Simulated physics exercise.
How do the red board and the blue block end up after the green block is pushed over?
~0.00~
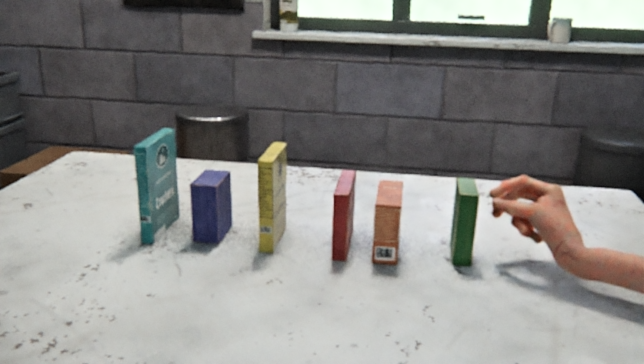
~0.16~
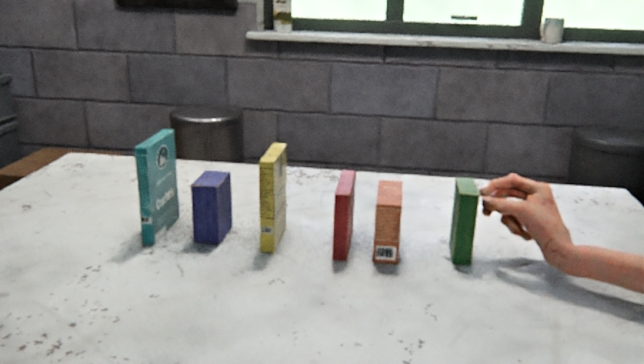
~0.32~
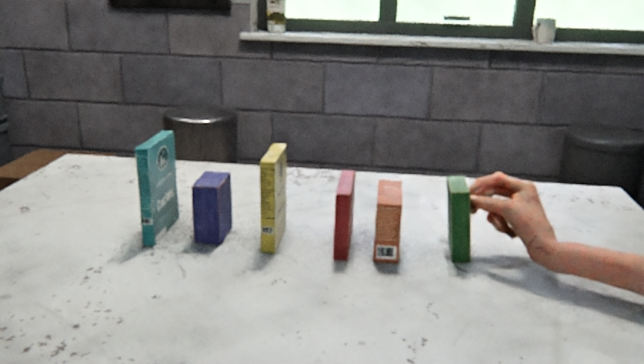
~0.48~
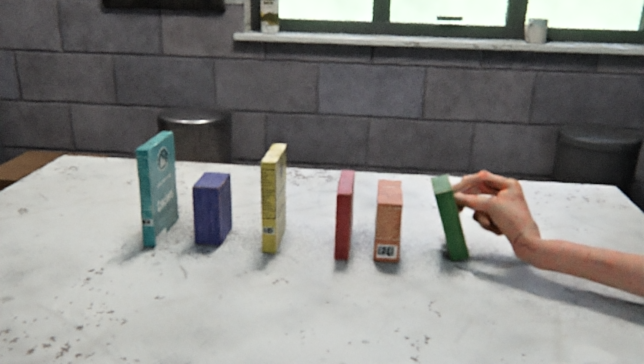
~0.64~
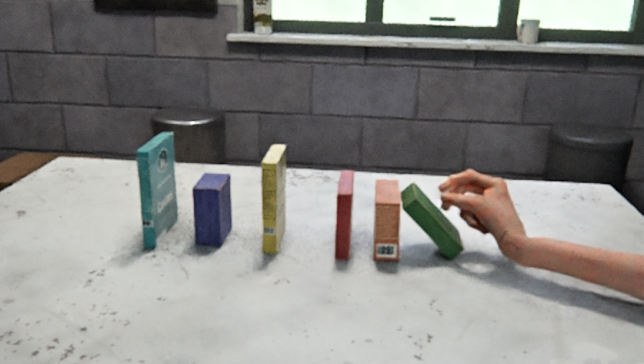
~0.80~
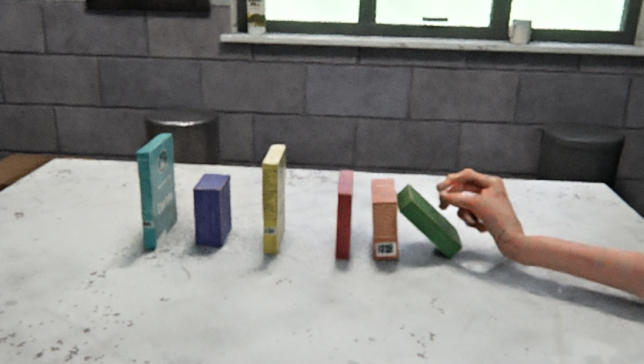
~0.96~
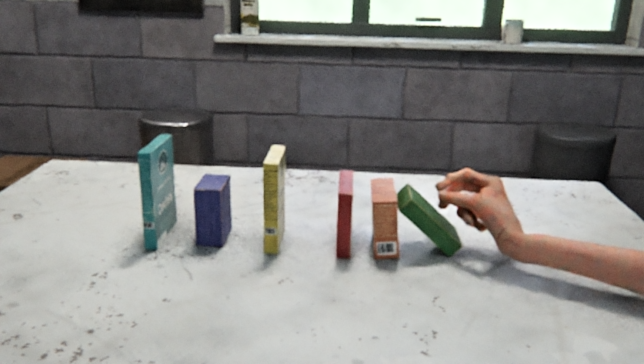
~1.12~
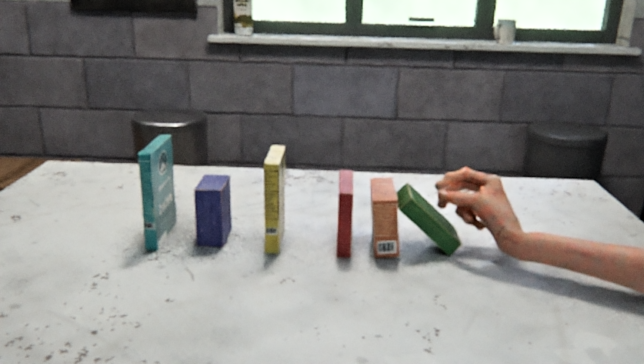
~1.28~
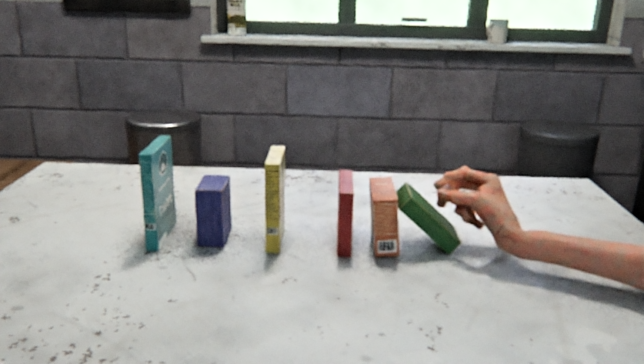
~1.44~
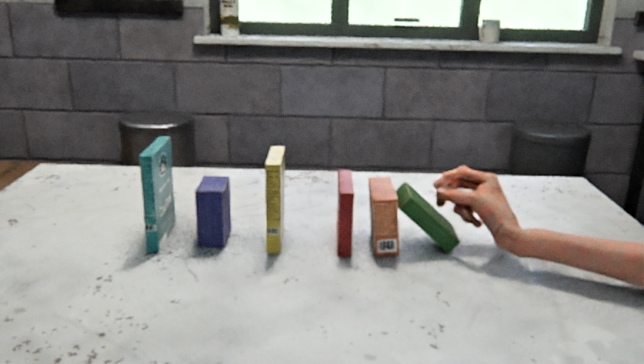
Both are still standing upright. The green block stops leaning against the orange packet, and neither the red board nor the blue block tips over.
Green block tipping left under a hand's push and coming to rest against the orange packet, the other pieces still standing.
